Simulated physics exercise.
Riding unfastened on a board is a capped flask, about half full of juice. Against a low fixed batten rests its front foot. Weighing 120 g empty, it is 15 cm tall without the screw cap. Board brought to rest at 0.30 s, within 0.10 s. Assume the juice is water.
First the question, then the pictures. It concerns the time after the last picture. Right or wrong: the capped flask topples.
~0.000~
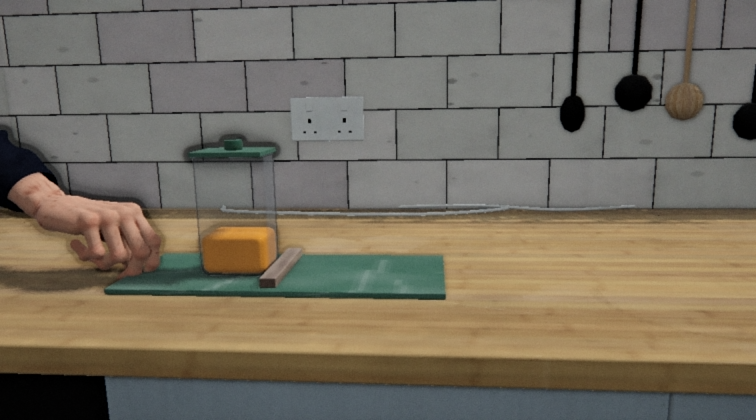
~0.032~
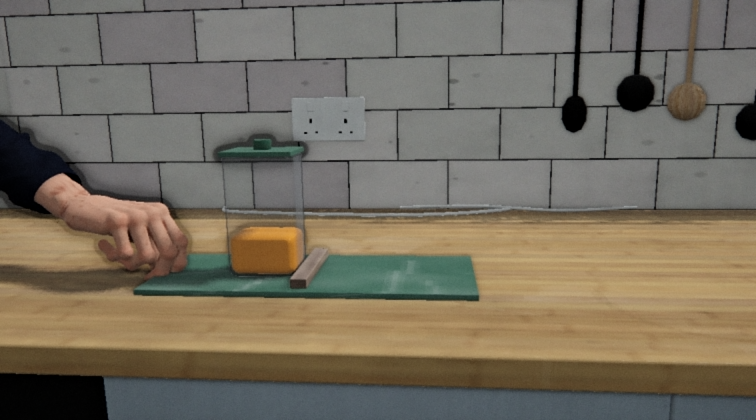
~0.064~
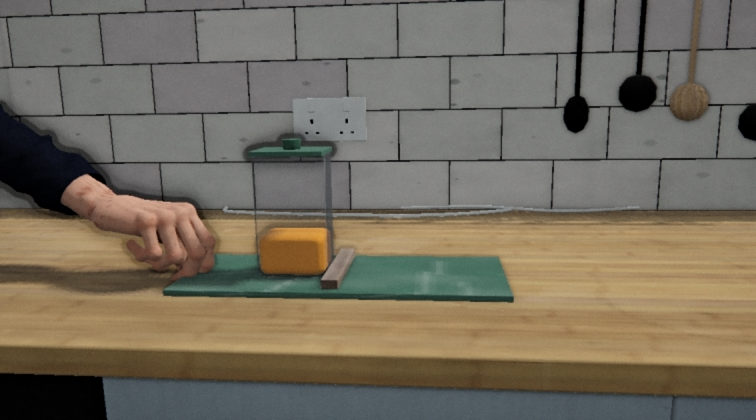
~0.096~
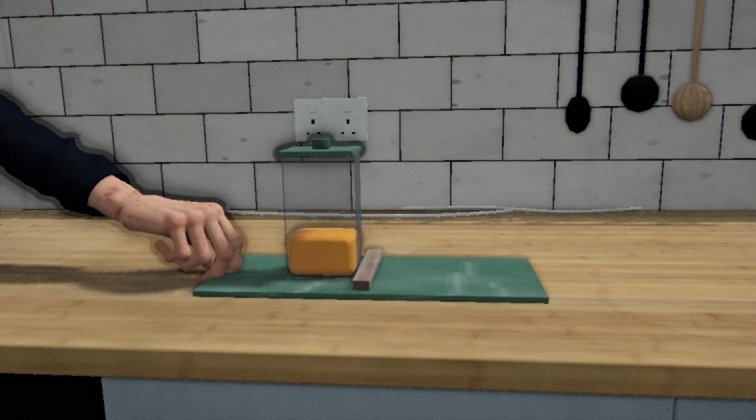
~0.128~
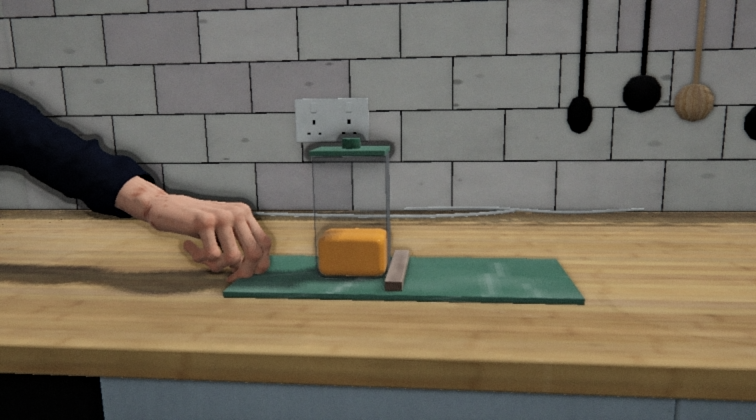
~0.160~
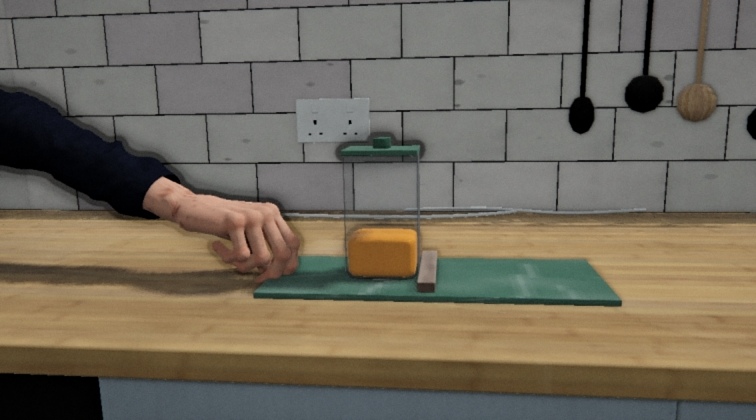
Wrong.
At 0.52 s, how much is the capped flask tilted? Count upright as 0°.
Some 8°.
By 0.40 s the board moves at 0.00 m/s; the capped flask leans 6°.
By 0.52 s the capped flask leans 8°.
By 0.68 s the capped flask stands where it began.
By 0.90 s the capped flask stands where it began.
At rest the capped flask stands where it began.
